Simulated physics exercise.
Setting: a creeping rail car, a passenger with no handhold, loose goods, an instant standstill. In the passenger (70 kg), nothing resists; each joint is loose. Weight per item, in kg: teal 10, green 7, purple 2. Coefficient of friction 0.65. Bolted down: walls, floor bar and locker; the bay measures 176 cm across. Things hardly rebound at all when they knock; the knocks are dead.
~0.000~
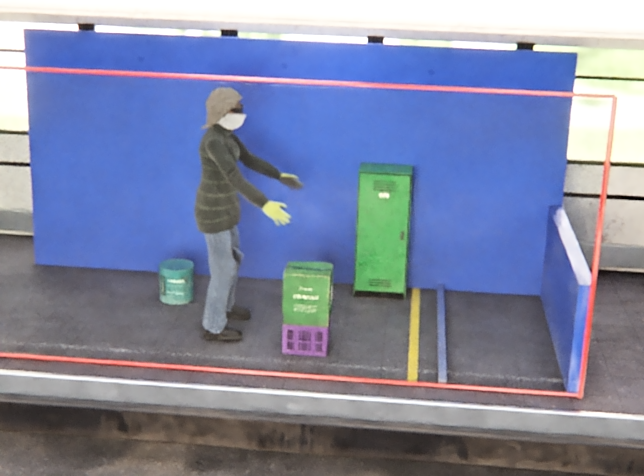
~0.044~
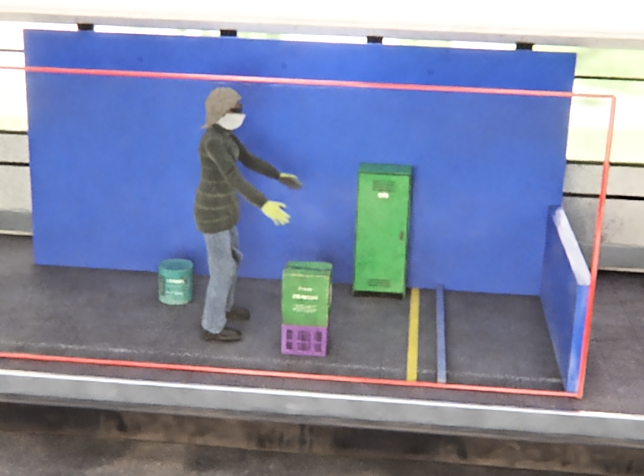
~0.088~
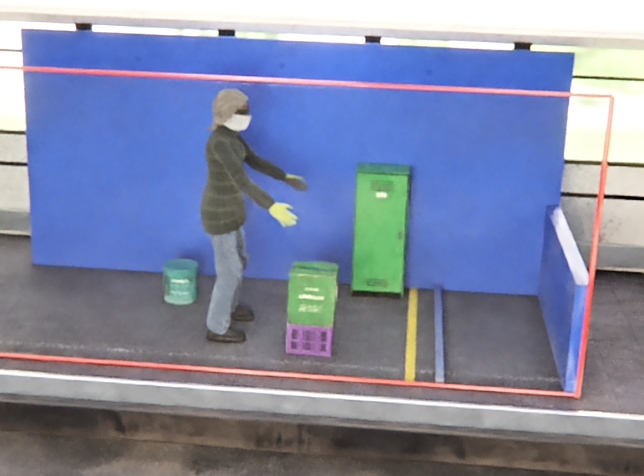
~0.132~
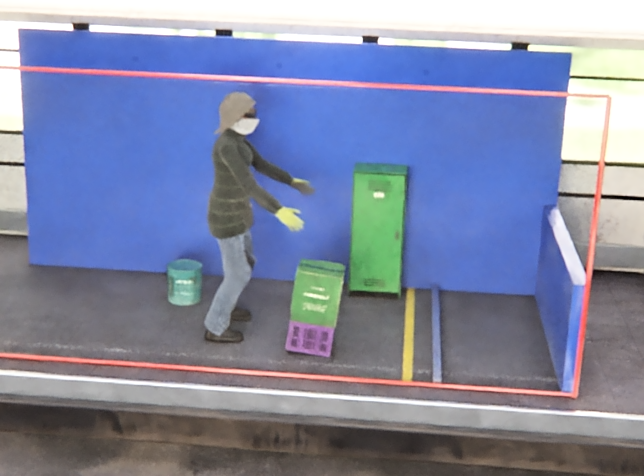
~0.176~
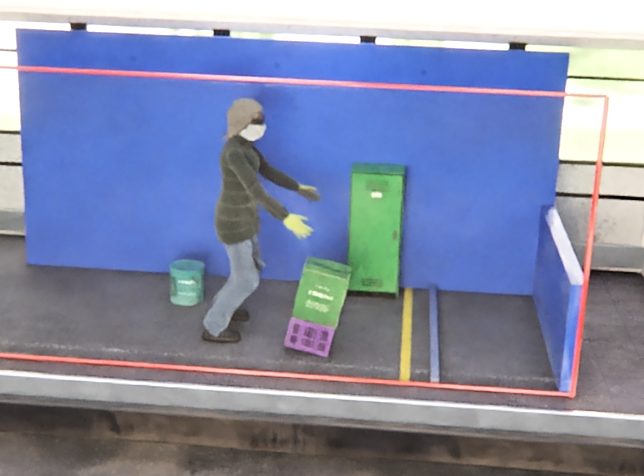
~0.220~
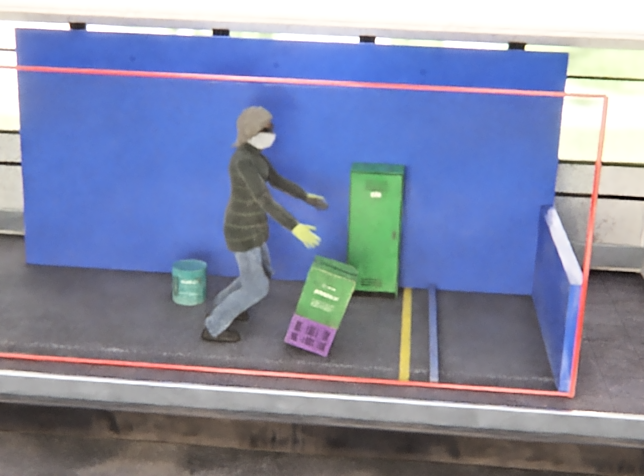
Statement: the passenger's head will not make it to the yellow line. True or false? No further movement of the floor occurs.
True - the passenger's head will stop short of the yellow line.
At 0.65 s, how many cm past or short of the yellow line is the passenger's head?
Around 30 cm shy of it.
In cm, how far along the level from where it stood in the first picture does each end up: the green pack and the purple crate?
Distances - green pack 110, purple crate 30.
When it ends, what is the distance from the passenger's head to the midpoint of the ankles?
It ends up about 90 cm from head to the midpoint of the ankles.
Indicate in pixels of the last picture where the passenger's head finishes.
Somewhere around (375, 327) in the last picture.
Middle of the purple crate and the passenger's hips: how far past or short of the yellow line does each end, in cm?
Purple crate 50 short, passenger's hips 70 short.
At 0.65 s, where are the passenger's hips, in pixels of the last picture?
At that time it is near pixel (280, 276) in the last view.
After 0.40 s the passenger's head is 80 cm short of the yellow line, near (295, 191) in the last picture's view; the green pack 39 cm short of the yellow line, tilted 30°.
After 0.65 s the passenger's head is 29 cm short of the yellow line, near (367, 284) in the last picture's view.
After 1.05 s the passenger's head is 24 cm short of the yellow line, near (372, 320) in the last picture's view.
When all is still (2.8 s), teal bucket stops short of the yellow line; green pack crosses the yellow line; purple crate stops short of the yellow line; passenger's hips stop short of the yellow line; passenger's head stops short of the yellow line.
